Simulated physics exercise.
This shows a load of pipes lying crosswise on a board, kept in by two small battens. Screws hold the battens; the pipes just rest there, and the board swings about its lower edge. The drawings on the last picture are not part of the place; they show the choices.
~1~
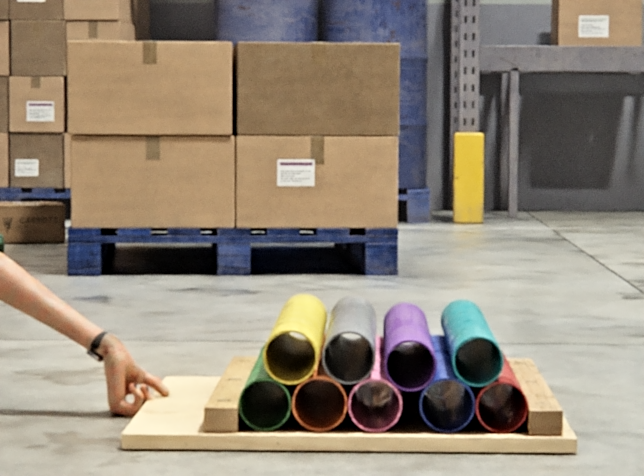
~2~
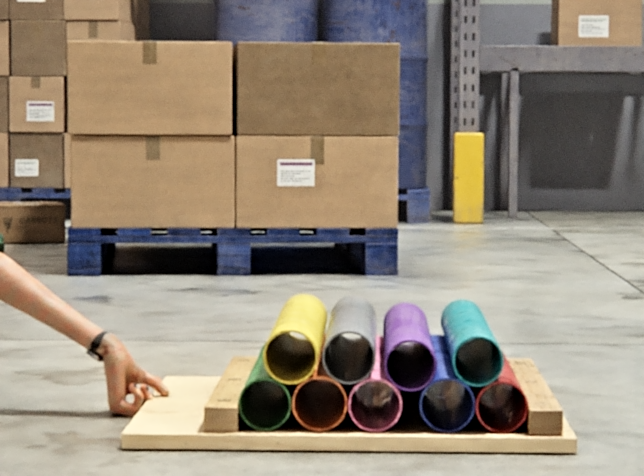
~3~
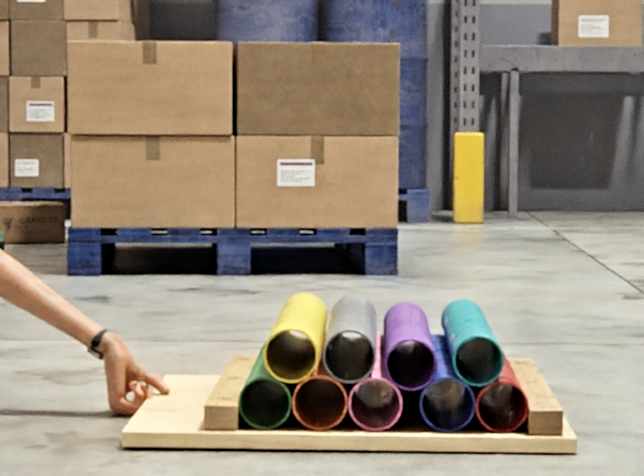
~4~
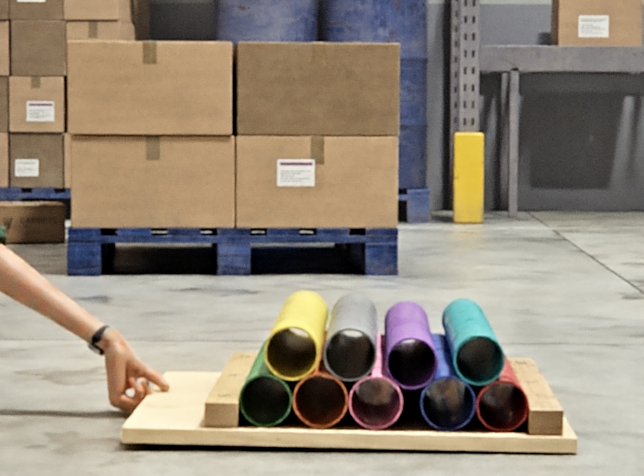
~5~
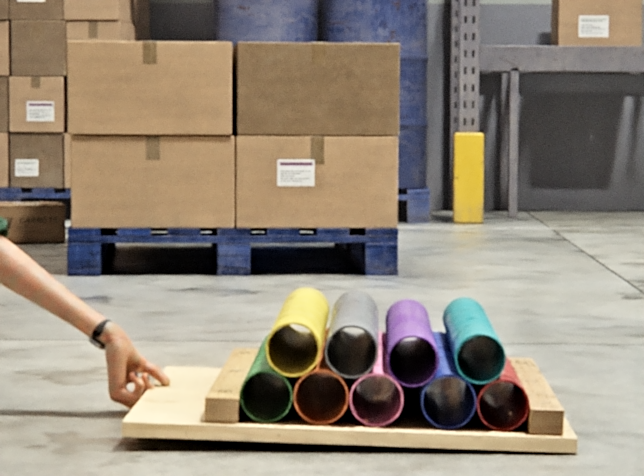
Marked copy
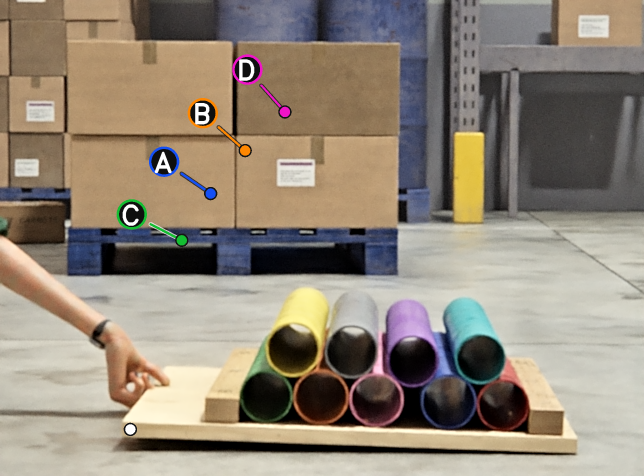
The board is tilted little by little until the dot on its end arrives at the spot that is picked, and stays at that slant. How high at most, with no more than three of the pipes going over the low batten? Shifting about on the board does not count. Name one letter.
Raise it to C.
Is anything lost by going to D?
Yes, at D.
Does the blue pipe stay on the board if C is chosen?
Yes, with C.
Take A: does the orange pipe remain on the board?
Yes, with A.
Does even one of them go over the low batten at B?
Yes.
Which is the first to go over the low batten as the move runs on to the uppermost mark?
First is the turquoise one.
On the copy, A at (211, 194); B at (245, 150); C at (182, 240); D at (285, 112); the white dot at (130, 430).
On C. First, board at 16°.
Then, board at 27°.
Finally, board at 27°, none over the low batten.
By contrast, A four over the low batten (purple, yellow, turquoise, grey); B four over the low batten (purple, yellow, turquoise, grey); D four over the low batten (purple, yellow, turquoise, grey).
